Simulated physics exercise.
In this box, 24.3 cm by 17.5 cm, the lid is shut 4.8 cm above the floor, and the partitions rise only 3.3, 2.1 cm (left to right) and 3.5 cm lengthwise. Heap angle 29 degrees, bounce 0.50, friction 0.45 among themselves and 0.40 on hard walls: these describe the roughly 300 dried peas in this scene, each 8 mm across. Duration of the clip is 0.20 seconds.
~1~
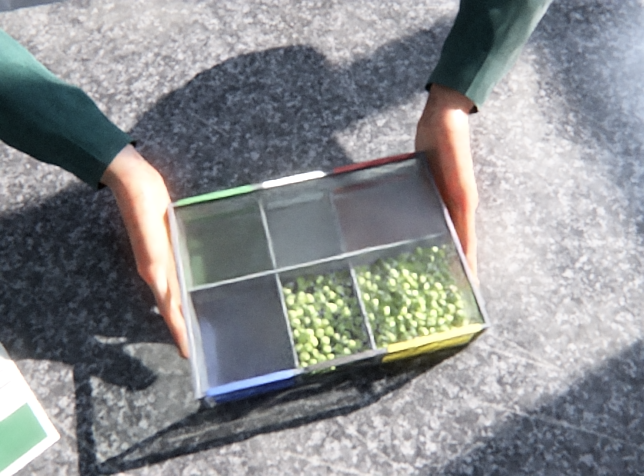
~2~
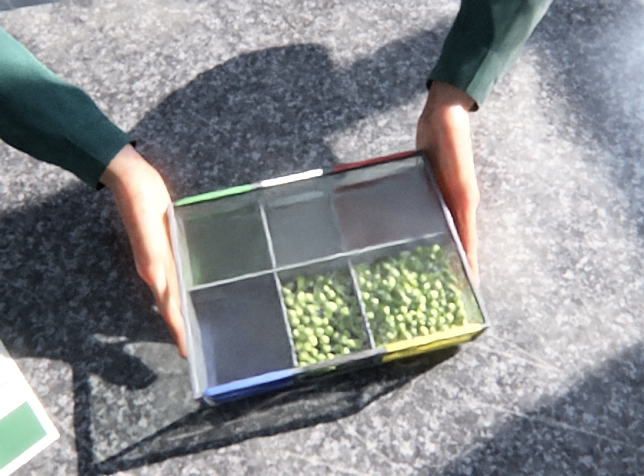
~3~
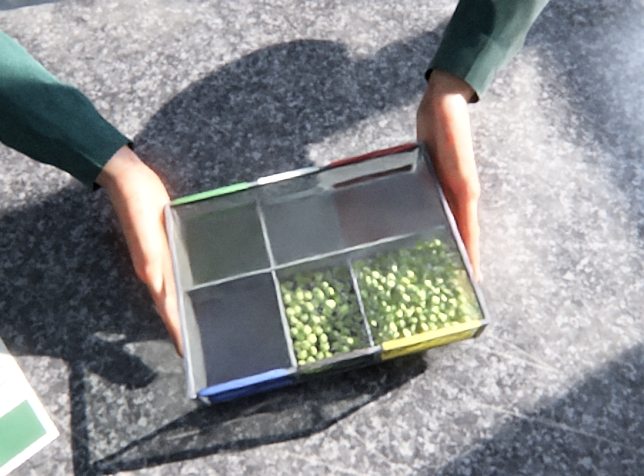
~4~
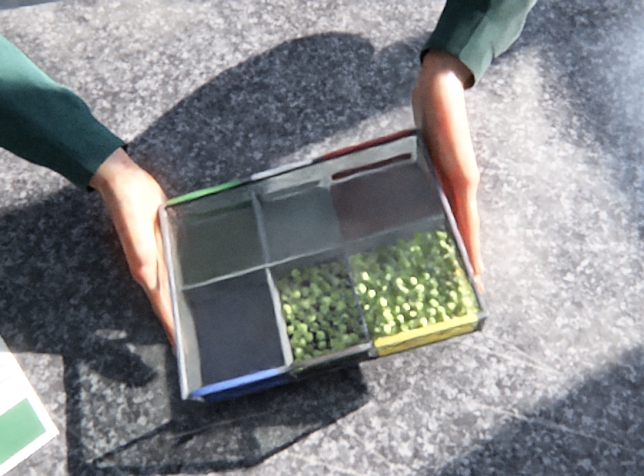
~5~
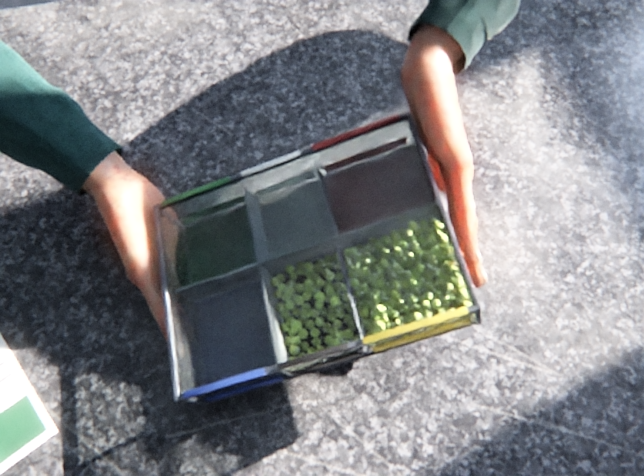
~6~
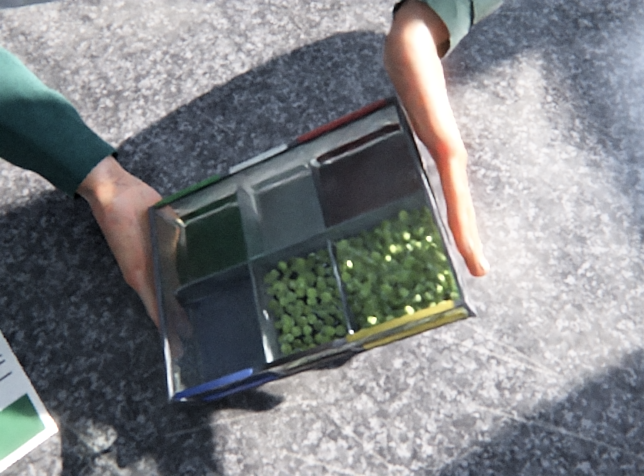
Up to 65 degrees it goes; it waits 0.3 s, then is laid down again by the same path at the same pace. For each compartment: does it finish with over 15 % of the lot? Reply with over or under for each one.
Red compartment: Under, blue compartment: Over, green compartment: Under, yellow compartment: Over, white compartment: Under, black compartment: Over.
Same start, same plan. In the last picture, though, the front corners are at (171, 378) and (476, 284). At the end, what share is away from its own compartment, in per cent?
About 35 %.
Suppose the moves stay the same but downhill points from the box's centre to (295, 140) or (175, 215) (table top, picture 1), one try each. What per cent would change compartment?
10 and 40 %.
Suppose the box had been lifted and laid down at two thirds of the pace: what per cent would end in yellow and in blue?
Per cent - yellow: 45; blue: 10.
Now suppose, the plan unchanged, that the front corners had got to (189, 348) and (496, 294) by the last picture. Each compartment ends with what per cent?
So it works out as red at 5 percent, blue at 0 percent, green at 0 percent, yellow at 65 percent, white at 0 percent and black at 30 percent.
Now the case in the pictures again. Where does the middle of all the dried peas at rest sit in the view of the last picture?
In the last view, approximately (311, 326).
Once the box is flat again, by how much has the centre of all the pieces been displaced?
7.0 cm or thereabouts.
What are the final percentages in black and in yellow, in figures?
Black: 50; yellow: 30.
Then, 0.50 s after the last picture, tilt 65 degrees; blue 15 %, yellow 35 %, black 50 %.
Then, 0.83 s after the last picture, tilt 36 degrees; blue 20 %, yellow 30 %, black 50 %.
Then, 1.25 s after the last picture, tilt 0 degrees; blue 20 %, yellow 30 %, black 50 %.
In the end, red 0 %, blue 20 %, green 0 %, yellow 30 %, white 0 %, black 50 %.
